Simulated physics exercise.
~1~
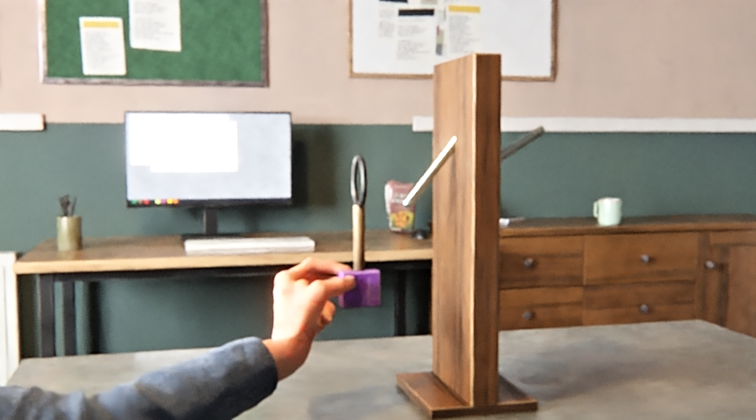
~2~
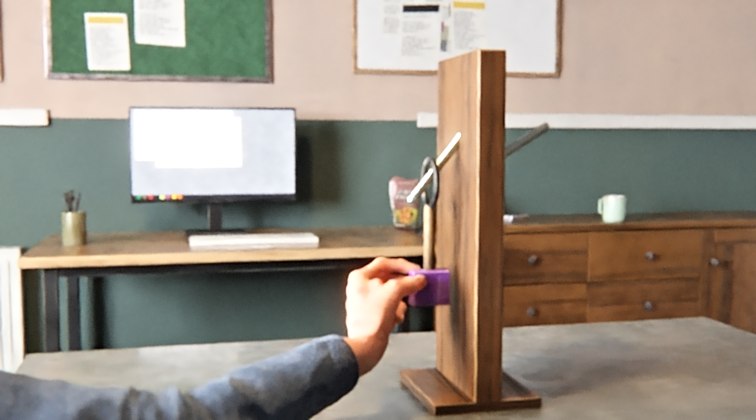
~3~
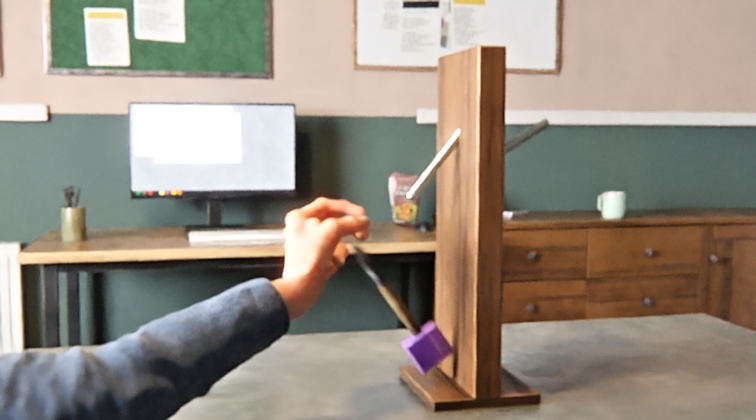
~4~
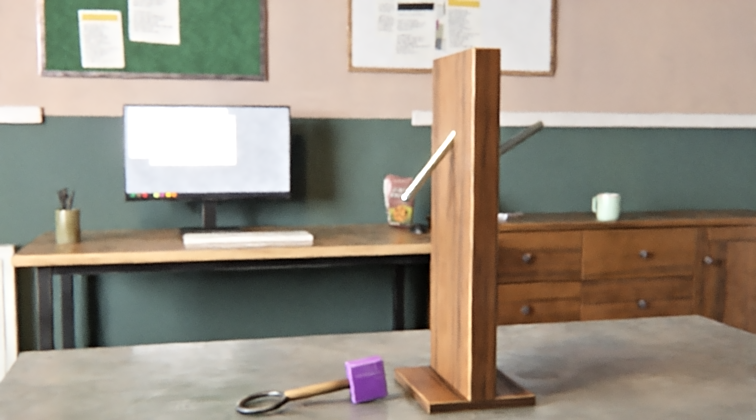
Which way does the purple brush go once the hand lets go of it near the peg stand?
It moves down, tipping over as it falls, and ends up lying on the table to the left of the stand.
